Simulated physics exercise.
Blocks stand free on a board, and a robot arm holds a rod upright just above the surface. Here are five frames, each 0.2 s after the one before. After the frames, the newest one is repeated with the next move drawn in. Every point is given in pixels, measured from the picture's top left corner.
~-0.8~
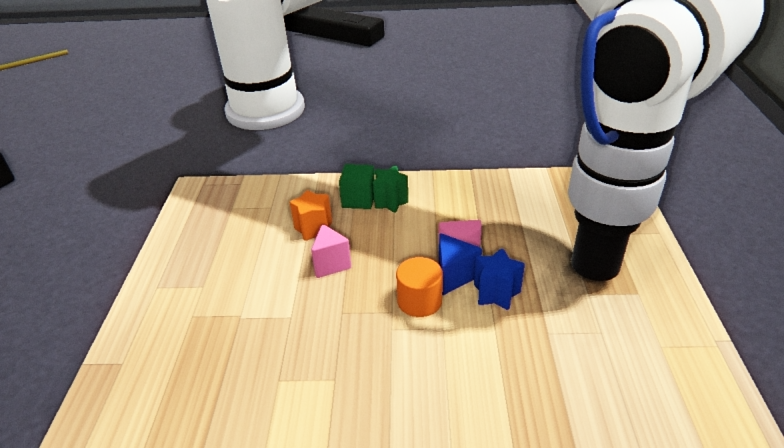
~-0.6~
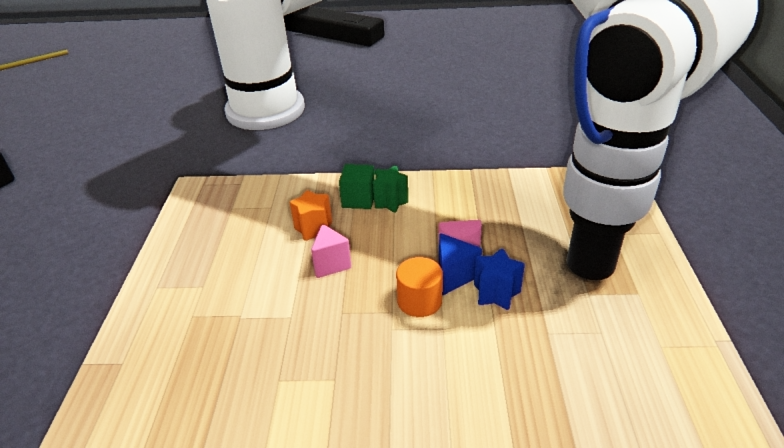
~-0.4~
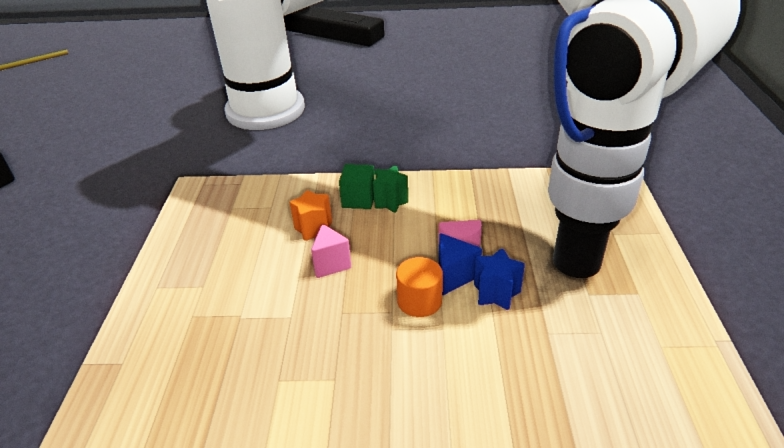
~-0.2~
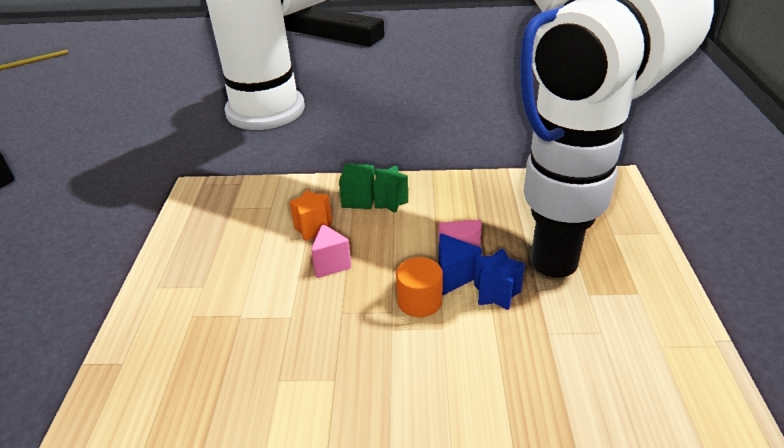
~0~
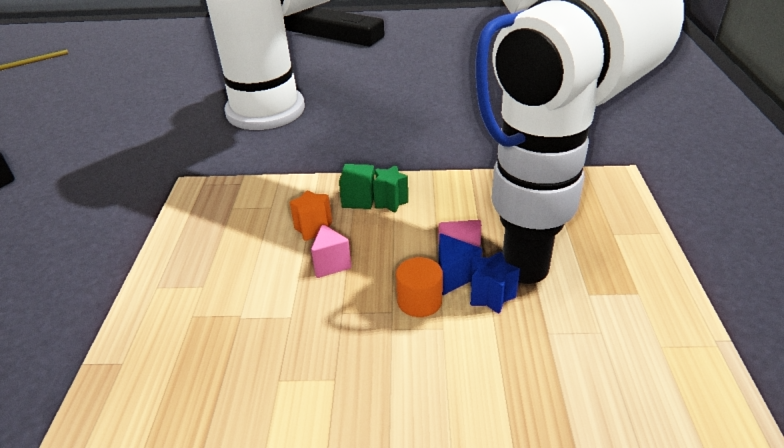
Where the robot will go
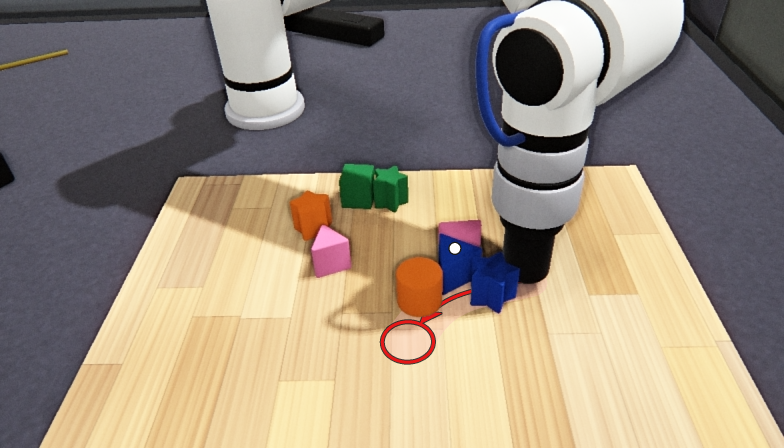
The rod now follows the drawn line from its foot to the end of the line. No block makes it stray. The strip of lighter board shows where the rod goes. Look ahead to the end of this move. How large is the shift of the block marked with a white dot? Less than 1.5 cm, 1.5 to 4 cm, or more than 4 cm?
My prediction: Between 1.5 and 4 cm.
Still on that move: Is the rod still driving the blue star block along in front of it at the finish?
Yes
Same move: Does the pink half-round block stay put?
Answer: Yes.
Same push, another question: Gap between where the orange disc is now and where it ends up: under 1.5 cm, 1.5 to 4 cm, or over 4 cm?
Over 4 cm.
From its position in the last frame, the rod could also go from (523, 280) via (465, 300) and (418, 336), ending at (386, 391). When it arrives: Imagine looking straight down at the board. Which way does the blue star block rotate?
Direction: Clockwise.
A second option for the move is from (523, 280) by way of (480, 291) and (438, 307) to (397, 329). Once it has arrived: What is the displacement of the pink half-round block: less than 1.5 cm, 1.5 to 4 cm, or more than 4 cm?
Travels under 1.5 cm.
The line goes from (523, 280) over (477, 290) and (436, 308) to (408, 341); the dot is on the blue triangular block.
What follows on the original path. One third of the way, rod (477, 278); orange disc (401, 275); blue triangular block (444, 246), turned 15° anticlockwise; blue star block (447, 281).
Two thirds of the way, rod (435, 296); orange disc (357, 284); blue triangular block (433, 246); blue star block (401, 301).
At the end, rod (407, 329); orange disc (355, 285); blue triangular block (433, 246); pink half-round block unmoved; blue star block (367, 333).
